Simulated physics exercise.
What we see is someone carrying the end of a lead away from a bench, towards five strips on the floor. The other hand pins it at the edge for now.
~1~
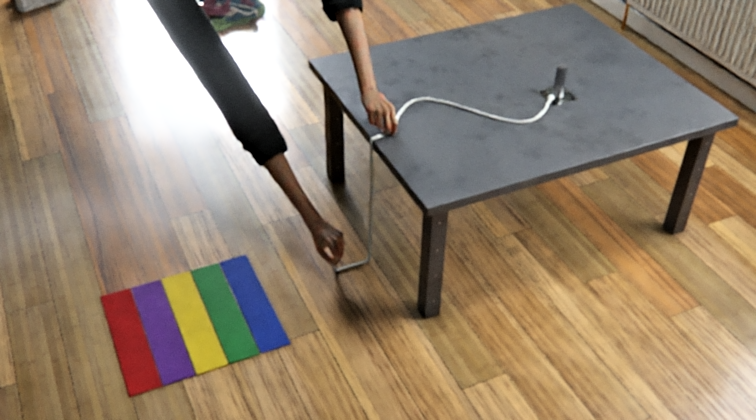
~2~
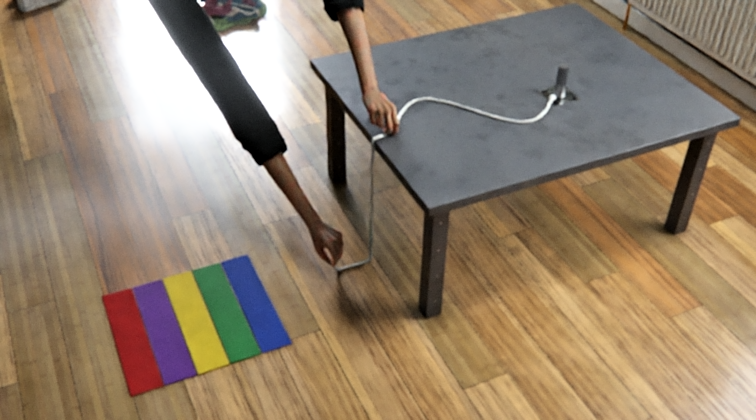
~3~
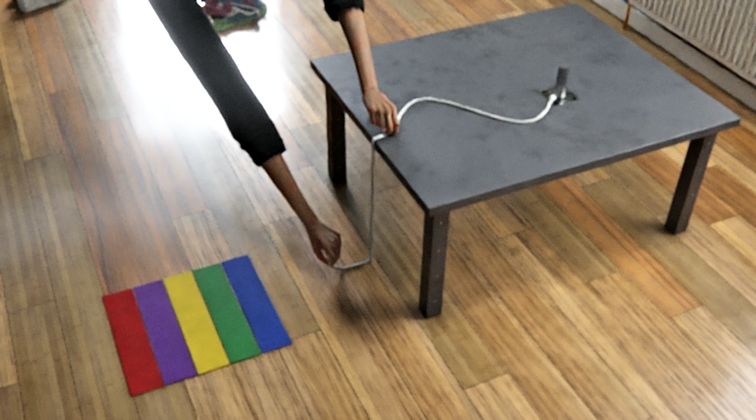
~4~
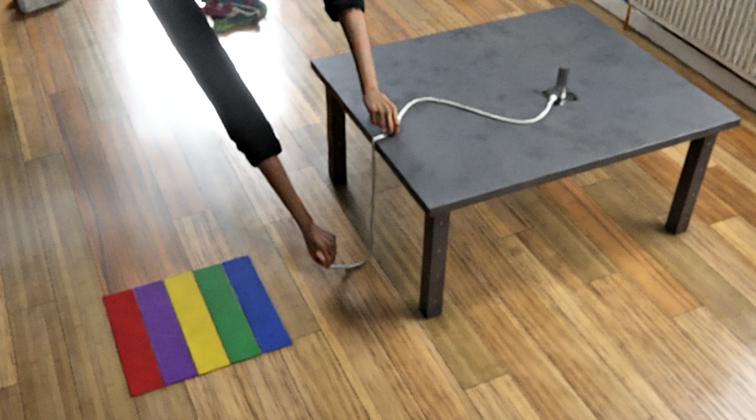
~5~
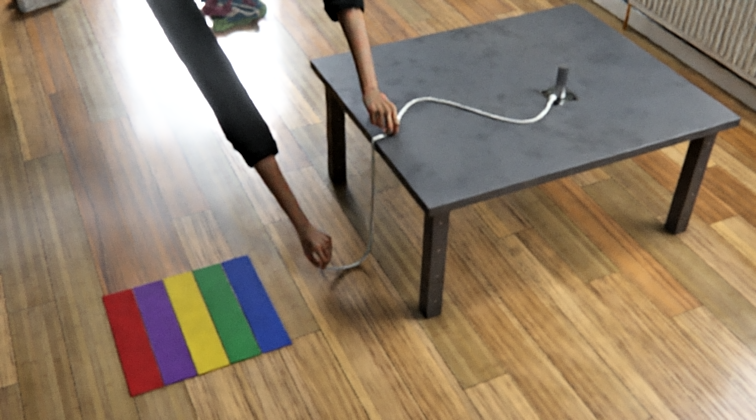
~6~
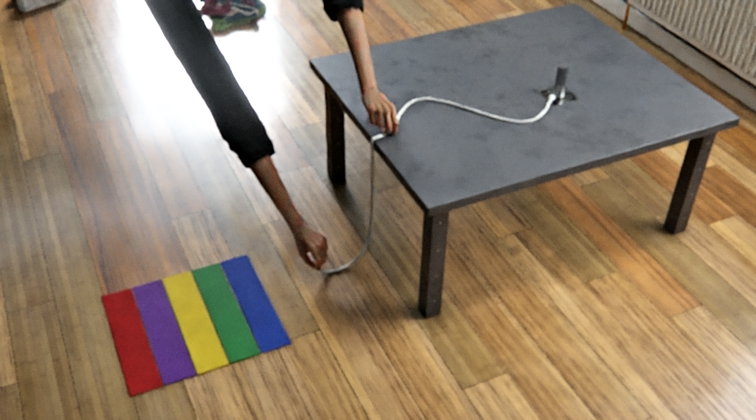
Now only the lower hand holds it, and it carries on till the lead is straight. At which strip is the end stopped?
Over purple.
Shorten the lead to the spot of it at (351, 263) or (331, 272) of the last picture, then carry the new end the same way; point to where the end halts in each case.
Near (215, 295) and (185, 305).
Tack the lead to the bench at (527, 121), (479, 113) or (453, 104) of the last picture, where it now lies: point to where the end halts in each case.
About (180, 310), (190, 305) and (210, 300).
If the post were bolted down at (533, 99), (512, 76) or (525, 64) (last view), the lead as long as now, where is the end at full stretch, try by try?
The places are (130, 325), (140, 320) and (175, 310).
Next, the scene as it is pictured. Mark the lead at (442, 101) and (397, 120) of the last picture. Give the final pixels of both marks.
At (417, 124), then (354, 149).
A little later, end near (225, 295); over green.
Next, end near (186, 307); over yellow.
When it is tight, end near (162, 314); over purple. The end stops over the purple strip.
